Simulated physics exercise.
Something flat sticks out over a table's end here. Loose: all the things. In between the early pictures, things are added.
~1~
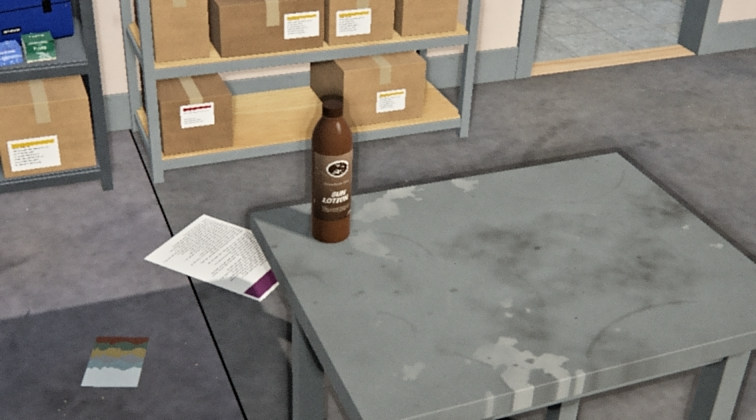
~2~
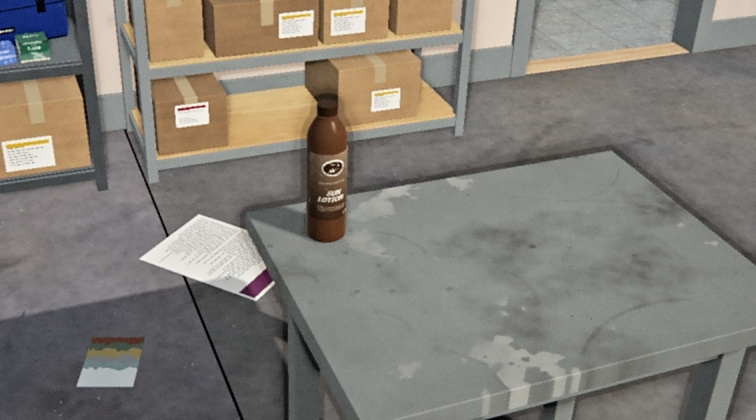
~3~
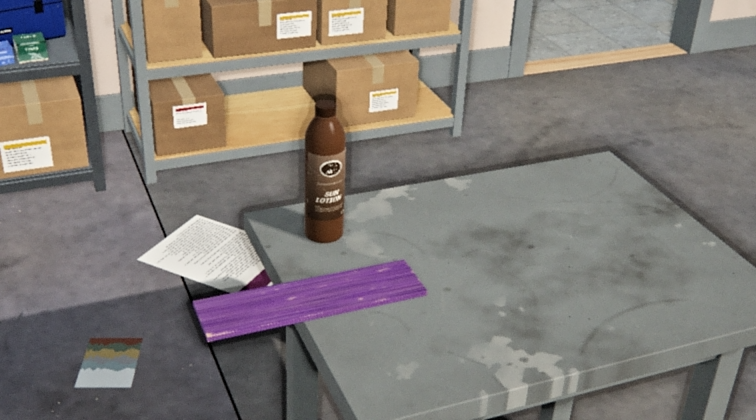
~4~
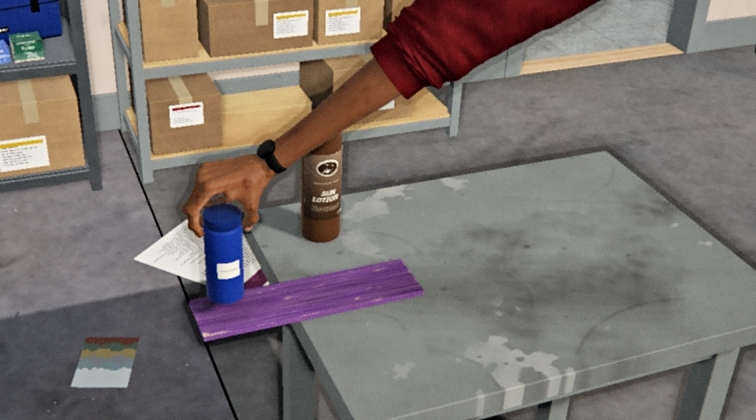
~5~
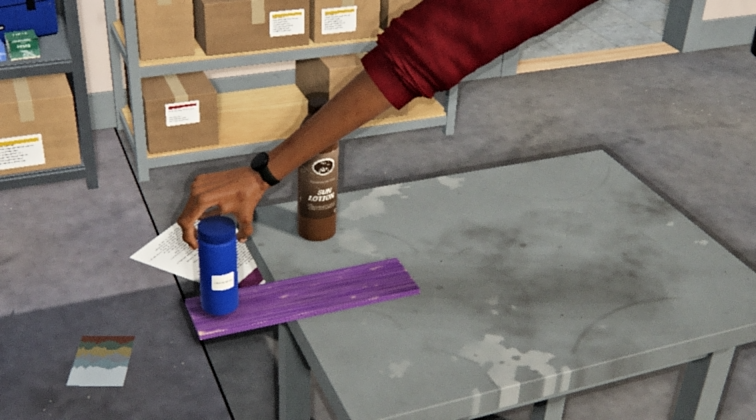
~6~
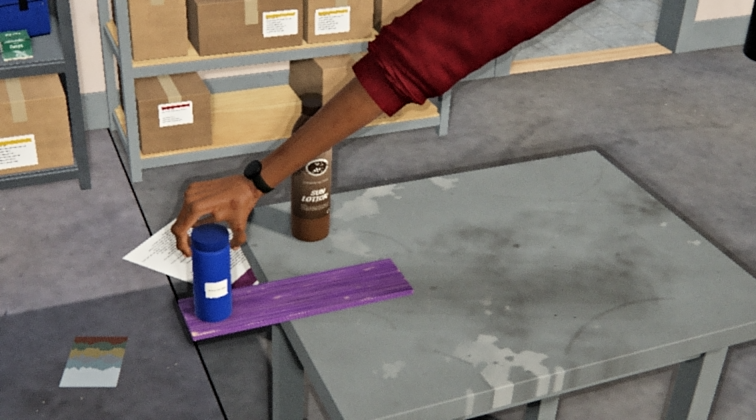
A hand lowered a blue jar onto the left end of a purple plank that had appeared jutting over the edge of a gray table, beside a brown lotion bottle.
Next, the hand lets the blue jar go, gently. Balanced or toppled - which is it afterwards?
Toppled.
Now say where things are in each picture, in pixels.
In the first frame, the last thing is not in view yet.
In the second frame, the last thing is not in view yet.
In the third frame, the last thing is not in view yet; purple plank (312, 298).
The fourth frame shows coming down; blue jar (224, 254); purple plank (308, 298).
The fifth frame shows coming down; blue jar (218, 266); purple plank (304, 297).
The sixth frame shows in place under the hand; blue jar (212, 273); purple plank (298, 297).
Then, 0.30 s later than the last frame, blue jar tilted by 34° near (200, 334); purple plank tilted by 54°.
Then, 0.50 s later than the last frame, purple plank and blue jar now down on the floor or falling.
Then, 0.60 s later than the last frame, things are still on the move.
Then, 0.80 s later than the last frame, as before.
When it is over, down on the floor or falling, purple plank and blue jar; brown bottle as before. The plank comes down.
